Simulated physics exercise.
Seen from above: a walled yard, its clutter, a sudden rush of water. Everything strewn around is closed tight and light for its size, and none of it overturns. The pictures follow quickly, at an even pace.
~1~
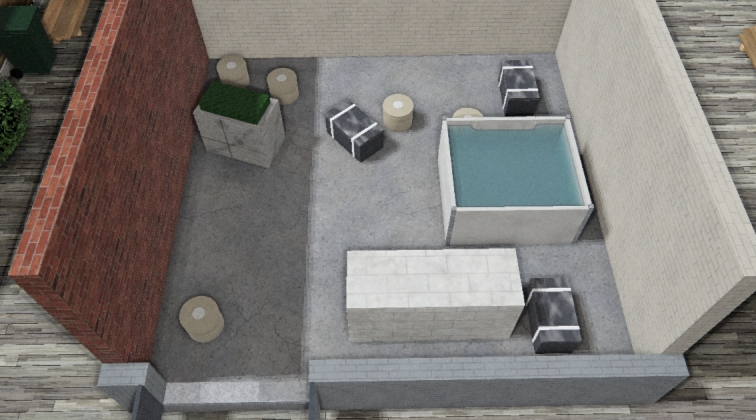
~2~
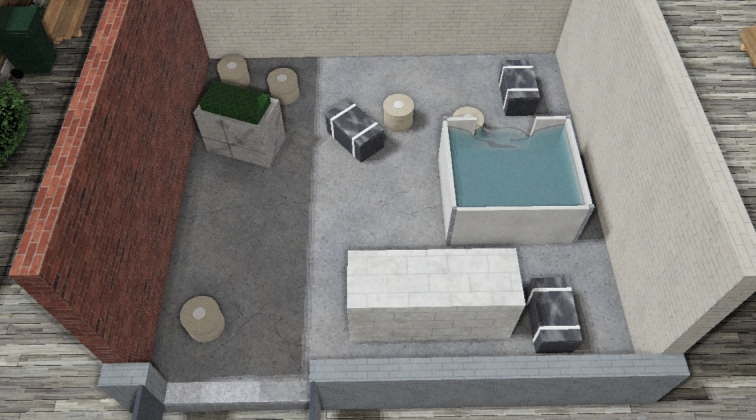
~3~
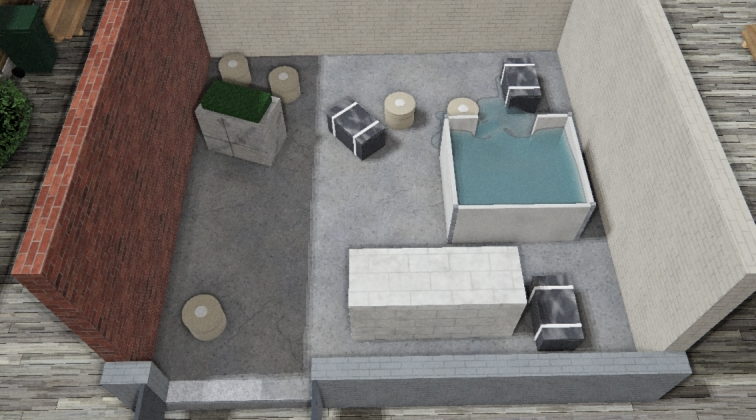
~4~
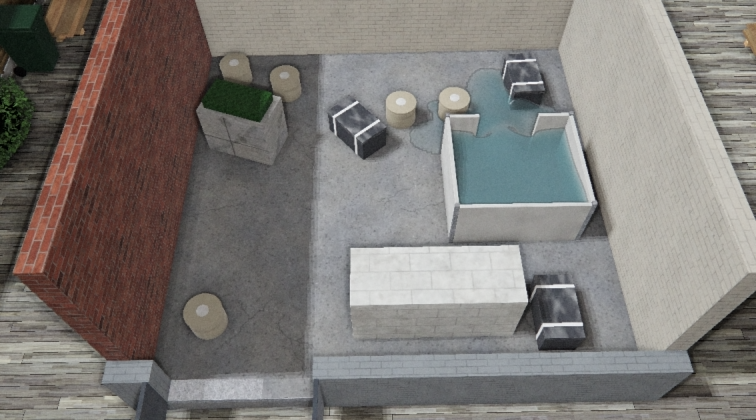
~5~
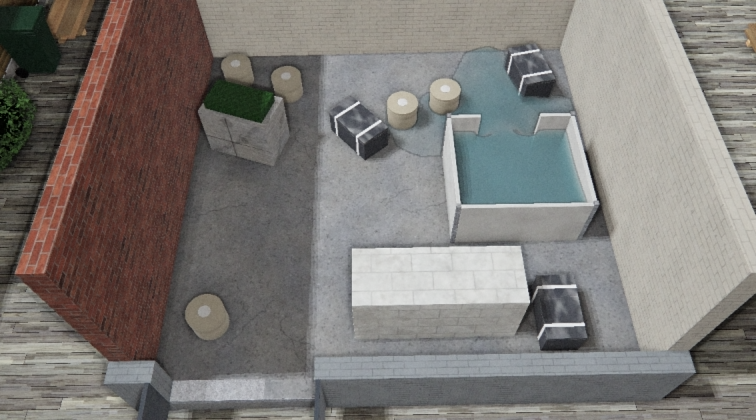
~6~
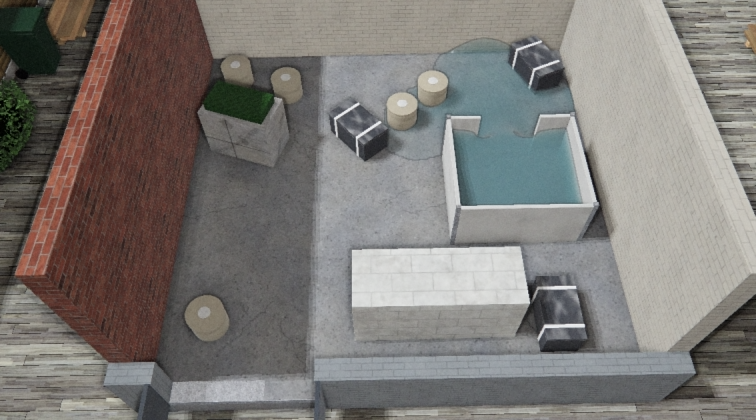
Water spreading from a gap in a white-walled pool across a walled yard, pushing a beige tub left, then shifting a dark trunk.
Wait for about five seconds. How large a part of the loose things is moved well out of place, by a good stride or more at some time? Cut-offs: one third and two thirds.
So the part that moves far is between the one-third and two-thirds marks.
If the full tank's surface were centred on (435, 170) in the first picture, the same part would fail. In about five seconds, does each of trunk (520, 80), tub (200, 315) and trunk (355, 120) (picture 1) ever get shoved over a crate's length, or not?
Far enough, Not far, Not far.
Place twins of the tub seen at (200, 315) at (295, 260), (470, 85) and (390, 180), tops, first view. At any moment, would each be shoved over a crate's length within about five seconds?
In that order: Never so far, swept aside, less than that.
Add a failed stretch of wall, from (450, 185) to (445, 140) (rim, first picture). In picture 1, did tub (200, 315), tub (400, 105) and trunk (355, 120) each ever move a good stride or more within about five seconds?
Taking them one at a time, the first gets shoved clear, the second not displaced that far and the third gets shoved clear.
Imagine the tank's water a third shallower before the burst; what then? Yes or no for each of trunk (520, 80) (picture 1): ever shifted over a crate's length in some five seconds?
Best estimate: Carried that far.
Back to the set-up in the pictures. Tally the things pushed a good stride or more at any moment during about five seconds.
Counting them up gives 3.
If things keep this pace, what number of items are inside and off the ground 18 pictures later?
In total, 4.
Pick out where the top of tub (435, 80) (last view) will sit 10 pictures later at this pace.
It should be at roughly (292, 62).
A moment on, 2 of 8 are well off their spots; 1 afloat.
Next, 1 of 8 are well off their spots; 1 afloat.
Later, 3 of 8 are well off their spots; 4 afloat.
In the end, 3 of 8 are well off their spots, and 3 have been at some point; 4 afloat.
